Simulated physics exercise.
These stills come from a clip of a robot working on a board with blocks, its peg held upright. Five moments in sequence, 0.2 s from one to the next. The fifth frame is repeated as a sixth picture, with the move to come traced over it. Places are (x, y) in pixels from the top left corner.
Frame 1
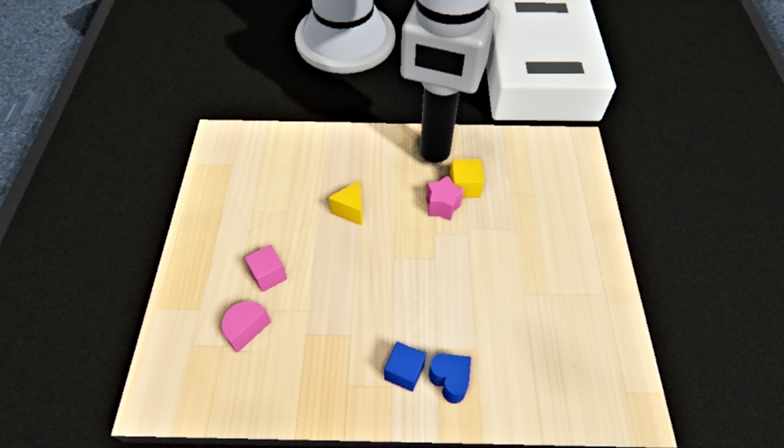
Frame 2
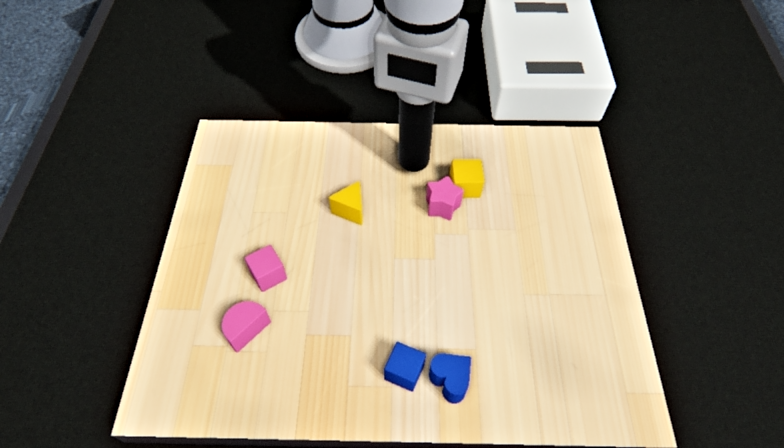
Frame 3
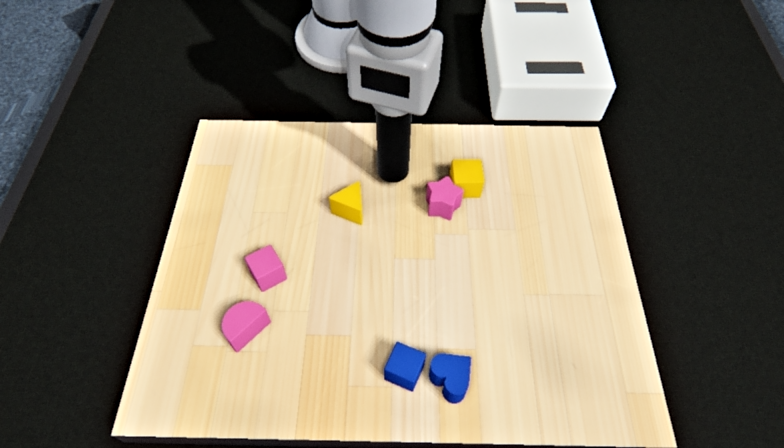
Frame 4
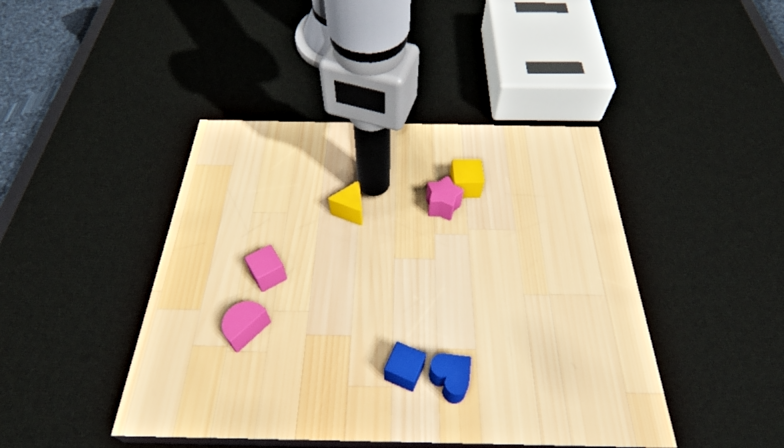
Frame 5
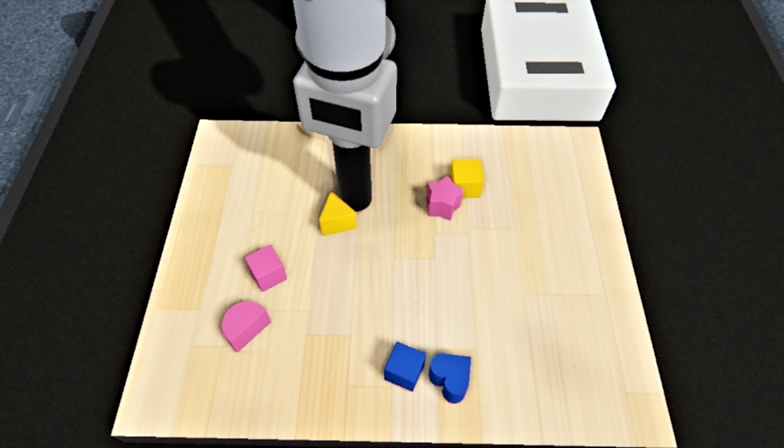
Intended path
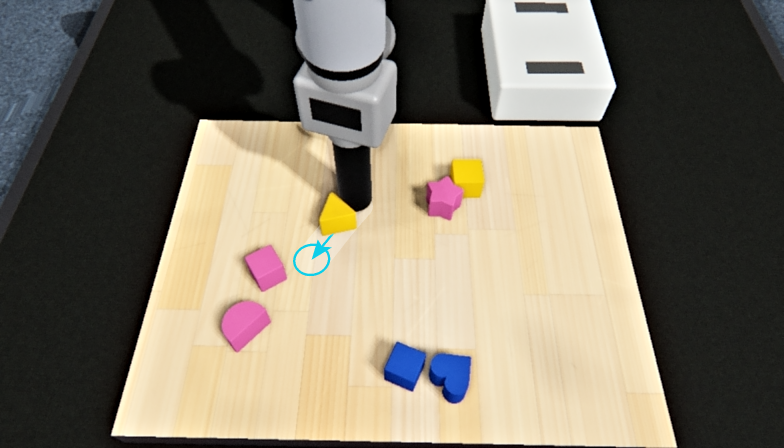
A robot arm with a black peg works over a pale wooden board on a black table, seen from above by a still camera. A yellow triangle, a pink star and a yellow square lie near the top, a pink square and half-round at left, a blue square and heart below. The peg slides left and slightly down, nudging the triangle a little down and left.
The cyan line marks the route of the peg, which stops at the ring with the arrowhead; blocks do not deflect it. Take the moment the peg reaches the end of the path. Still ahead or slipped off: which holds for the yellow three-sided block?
The peg keeps it before itself.
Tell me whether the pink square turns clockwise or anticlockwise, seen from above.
Spin direction: Clockwise.
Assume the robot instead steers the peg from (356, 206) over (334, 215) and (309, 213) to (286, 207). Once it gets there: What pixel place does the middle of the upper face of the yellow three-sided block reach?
It will likely be found at (312, 223).
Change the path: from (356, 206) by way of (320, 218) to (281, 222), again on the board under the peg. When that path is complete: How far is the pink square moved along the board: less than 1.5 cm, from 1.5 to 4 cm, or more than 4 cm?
By the end of the path, it will have gone short of 1.5 cm.
The drawn path runs from (356, 206) directly to (312, 260).
The first path, step by step. Halfway along, peg at (333, 226); yellow three-sided block at (310, 235).
At the end, peg at (310, 253); pink square at (257, 267), turned 35° clockwise; yellow three-sided block at (287, 265).
